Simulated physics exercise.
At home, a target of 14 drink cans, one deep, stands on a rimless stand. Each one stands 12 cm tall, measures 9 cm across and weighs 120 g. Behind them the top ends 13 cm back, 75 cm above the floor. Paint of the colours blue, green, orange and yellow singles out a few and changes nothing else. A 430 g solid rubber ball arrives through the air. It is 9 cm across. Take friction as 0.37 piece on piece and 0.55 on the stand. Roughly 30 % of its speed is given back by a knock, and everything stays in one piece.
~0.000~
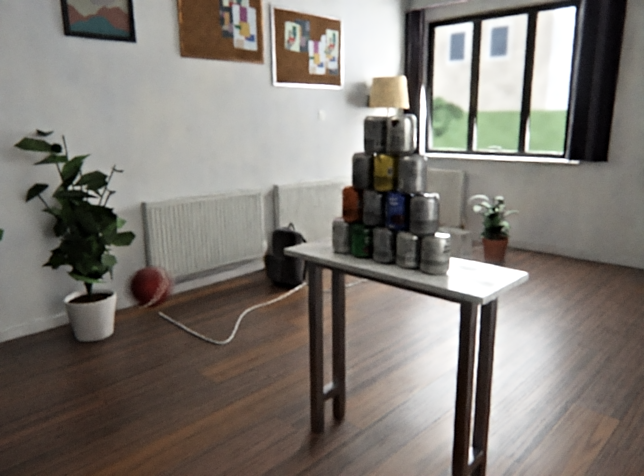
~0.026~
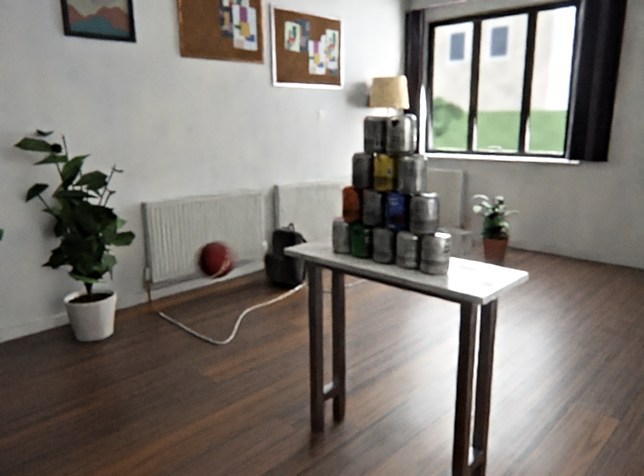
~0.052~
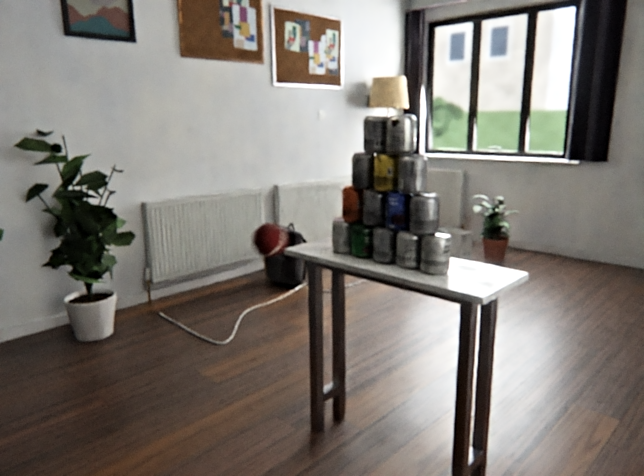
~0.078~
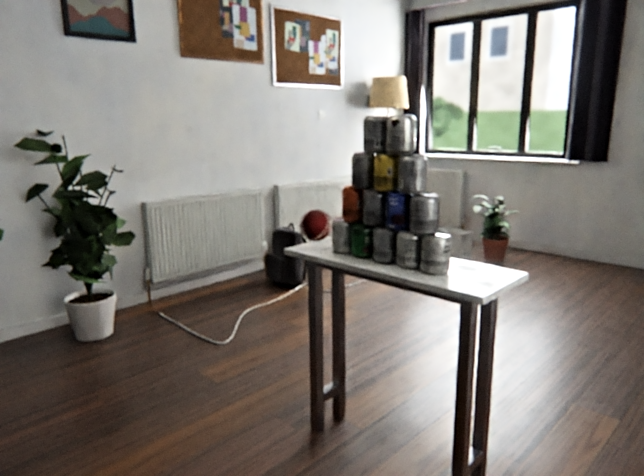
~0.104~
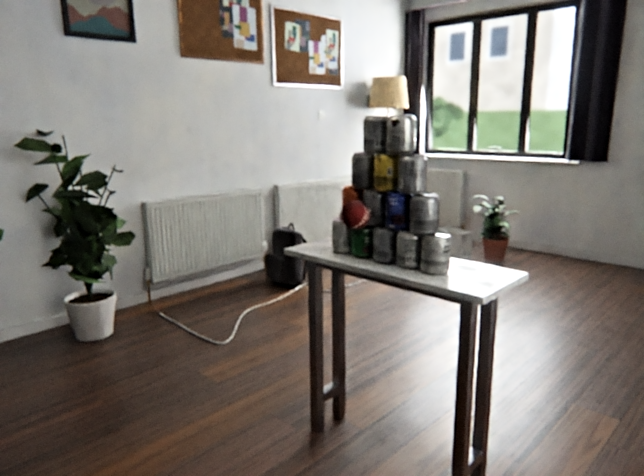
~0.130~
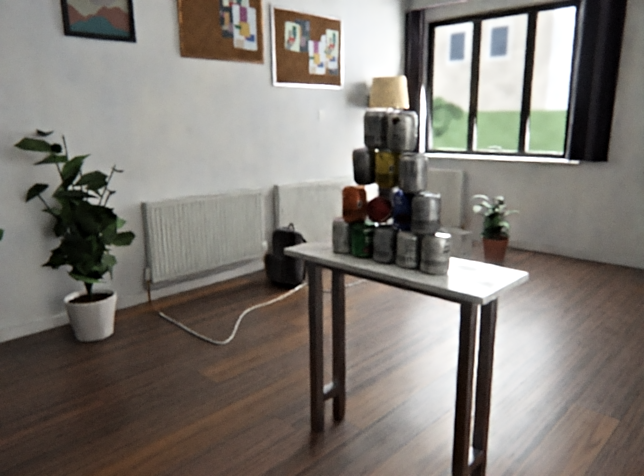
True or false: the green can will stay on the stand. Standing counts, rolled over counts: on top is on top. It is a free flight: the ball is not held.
True.
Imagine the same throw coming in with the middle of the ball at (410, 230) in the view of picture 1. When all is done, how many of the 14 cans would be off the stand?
5.
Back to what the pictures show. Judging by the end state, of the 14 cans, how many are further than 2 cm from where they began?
The count is 8.
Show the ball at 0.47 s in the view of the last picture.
Look close to (502, 290).
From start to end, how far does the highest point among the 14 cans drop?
I'd put it at around 24 cm.
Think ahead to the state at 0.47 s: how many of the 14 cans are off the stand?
It's 2 by that point.
After 0.47 s, ball still moving; 2 of the 14 cans off the stand; green can unmoved; yellow can 73° from how it stood, 23 cm lower.
After 1.04 s, ball still moving; 6 of the 14 cans off the stand; green can unmoved; blue can on its side.
In the end (1.6 s), ball rolling away; 7 of the 14 cans off the stand; green can unmoved; blue can on its side; yellow can on its side. From the last view, middles, green can near (364, 239), blue can near (489, 348).
